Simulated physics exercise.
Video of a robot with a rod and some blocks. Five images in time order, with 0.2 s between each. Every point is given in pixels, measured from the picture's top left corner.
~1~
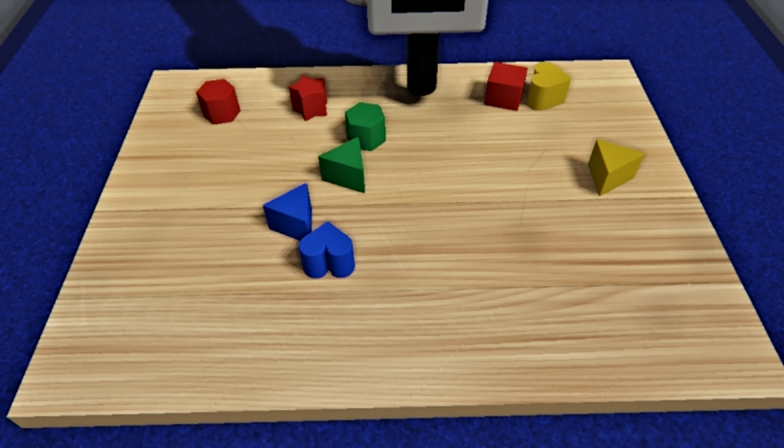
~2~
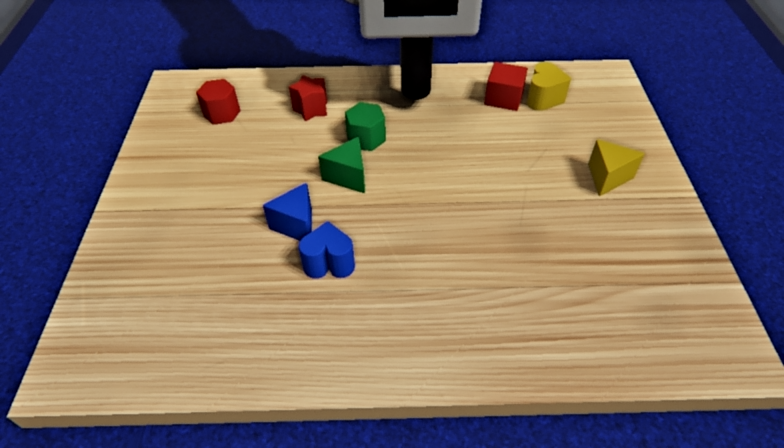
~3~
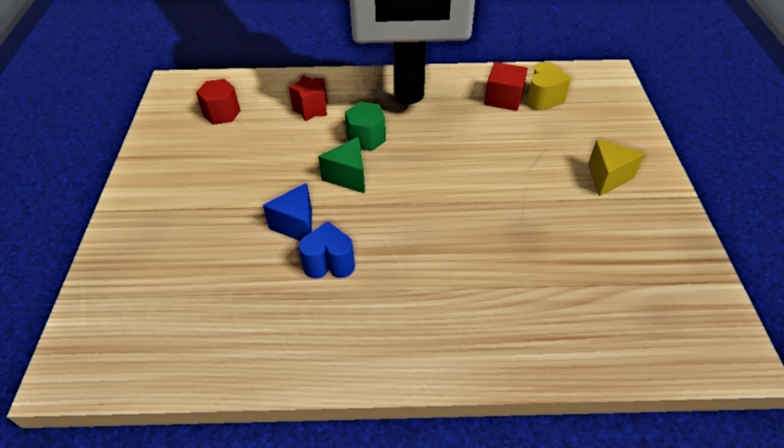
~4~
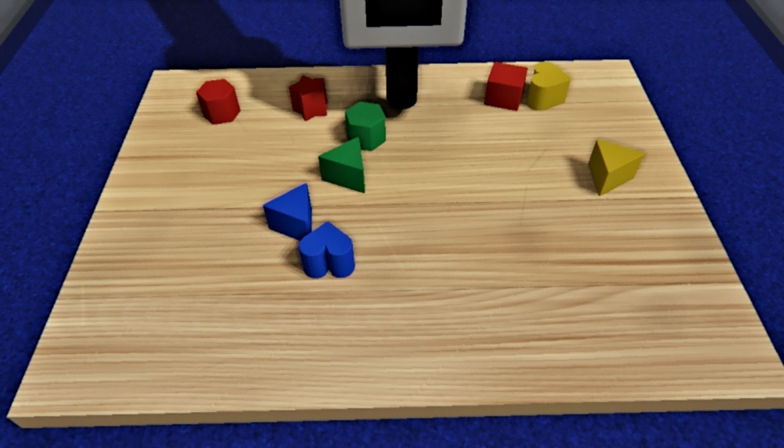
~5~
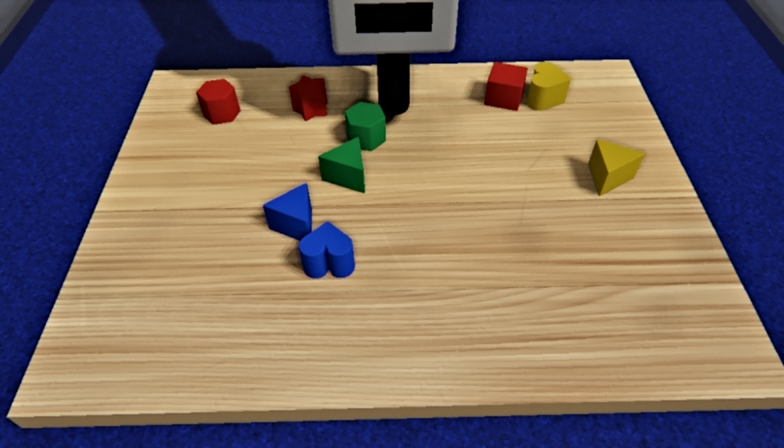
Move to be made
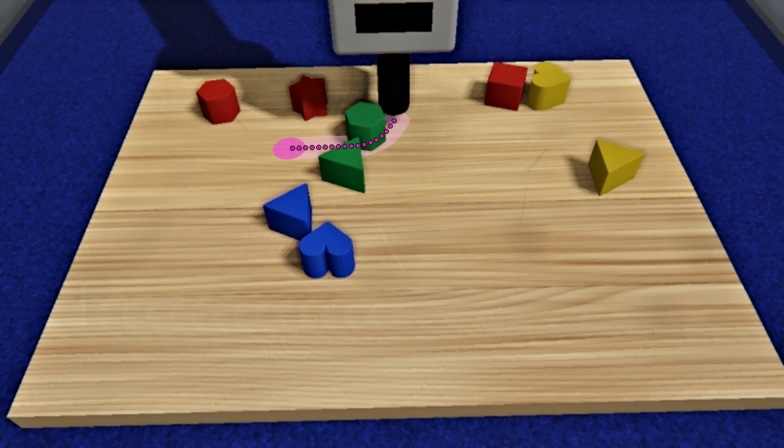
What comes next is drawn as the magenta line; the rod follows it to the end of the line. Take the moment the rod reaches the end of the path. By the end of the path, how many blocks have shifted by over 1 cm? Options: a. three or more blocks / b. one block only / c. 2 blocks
That would be b.
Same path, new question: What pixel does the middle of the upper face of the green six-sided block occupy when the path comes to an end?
I'd guess (275, 148).
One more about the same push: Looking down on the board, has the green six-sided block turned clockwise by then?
No.
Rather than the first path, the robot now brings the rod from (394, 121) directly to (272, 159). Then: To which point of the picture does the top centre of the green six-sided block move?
The green six-sided block ends near (317, 145).
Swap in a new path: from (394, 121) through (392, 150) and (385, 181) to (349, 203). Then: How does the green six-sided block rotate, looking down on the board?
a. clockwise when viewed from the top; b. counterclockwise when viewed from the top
The one that fits is a, clockwise when viewed from the top.
The line goes from (394, 121) through (371, 142) and (331, 147) to (289, 148).
What follows on the original path. One third of the way, rod at (369, 129); green six-sided block at (334, 131), turned 25° clockwise.
Two thirds of the way, rod at (327, 133); green six-sided block at (297, 141).
At the end, rod at (286, 135); green triangle unmoved; green six-sided block at (275, 148), turned 70° anticlockwise.
